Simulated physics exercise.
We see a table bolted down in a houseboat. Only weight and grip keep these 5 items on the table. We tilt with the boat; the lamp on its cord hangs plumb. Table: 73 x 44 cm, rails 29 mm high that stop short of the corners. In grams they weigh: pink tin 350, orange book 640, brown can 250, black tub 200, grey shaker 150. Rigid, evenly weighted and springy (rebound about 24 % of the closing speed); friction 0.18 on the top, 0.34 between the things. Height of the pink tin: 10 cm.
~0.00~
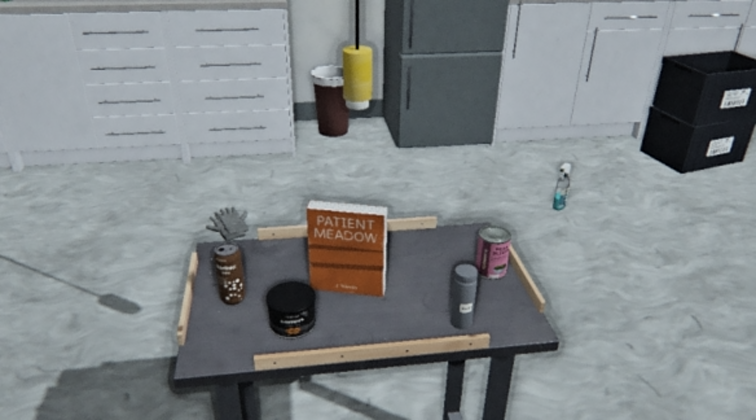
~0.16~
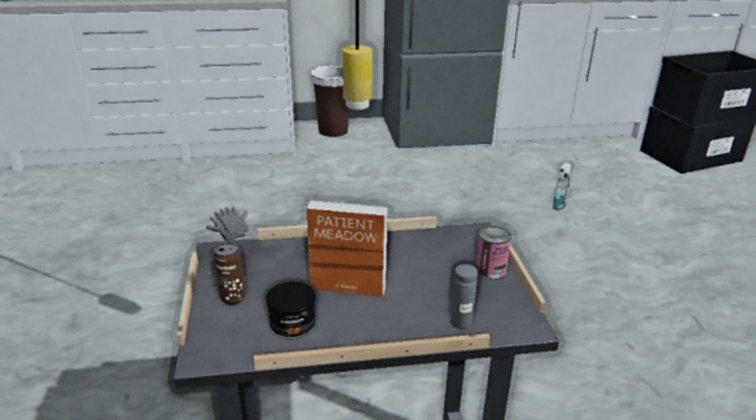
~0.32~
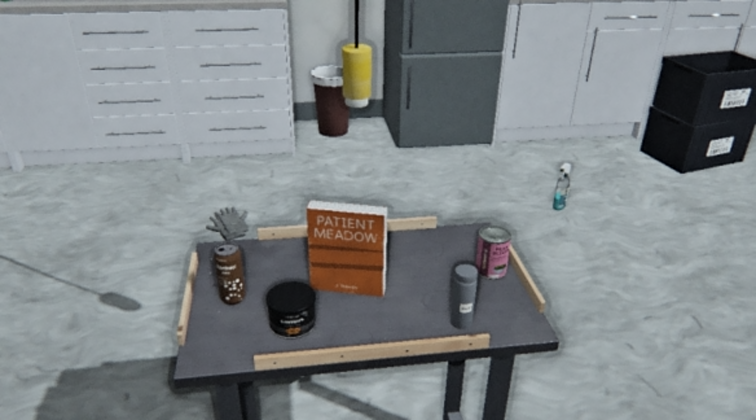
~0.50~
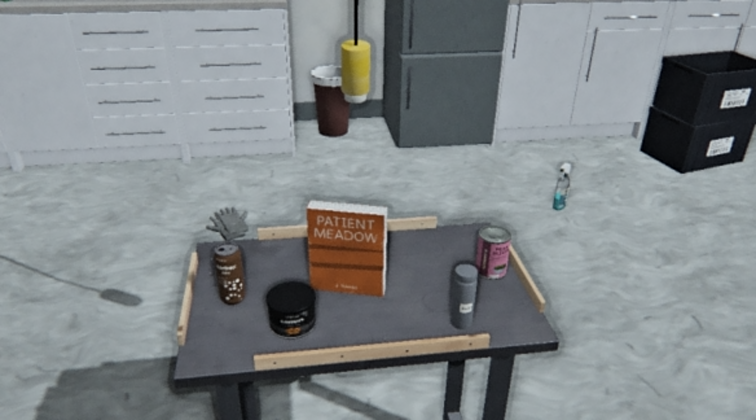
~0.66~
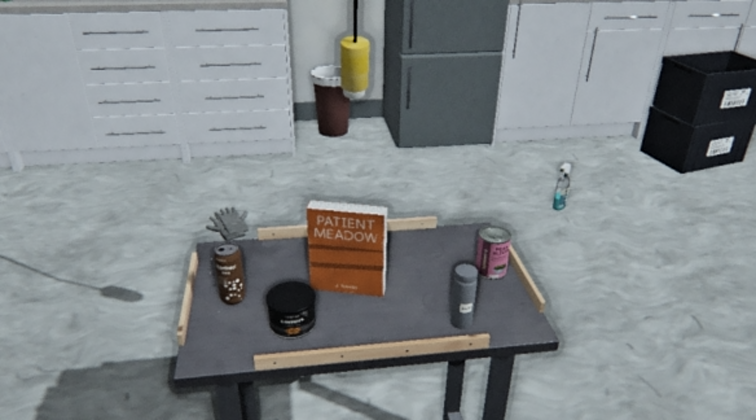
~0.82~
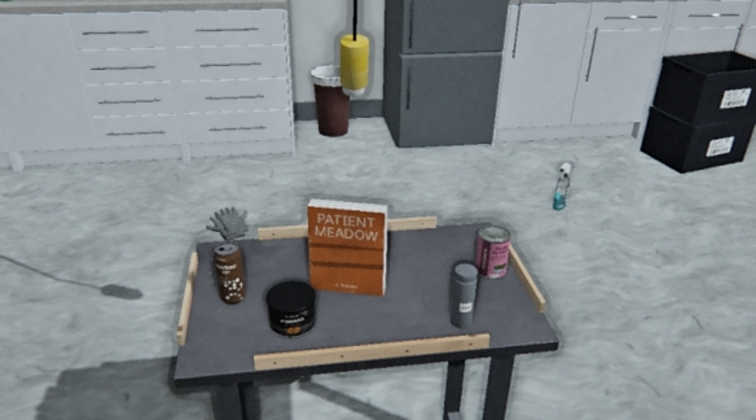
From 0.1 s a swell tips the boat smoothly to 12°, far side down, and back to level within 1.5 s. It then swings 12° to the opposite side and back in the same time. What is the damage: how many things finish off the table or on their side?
Lost: One.
After 1.12 s, floor tilted 9°, far side down; orange book tipped 46° from how it sat near (354, 238); pink tin slid 2 cm near (490, 248); grey shaker slid 2 cm.
After 1.32 s, floor tilted 4°, far side down; orange book on its side near (363, 236); pink tin slid 3 cm near (489, 246); grey shaker slid 3 cm.
After 2.42 s, floor tilted 12°, near side down; orange book on its side near (368, 259); pink tin slid 2 cm near (490, 248); grey shaker slid 2 cm.
After 2.62 s, floor tilted 9°, near side down; orange book on its side near (372, 275).
At rest (3.6 s), tipped over on the table, orange book; the other 4 in place, give or take 5 cm. Seen from the same camera at the end, pink tin near (493, 253), orange book near (375, 289).
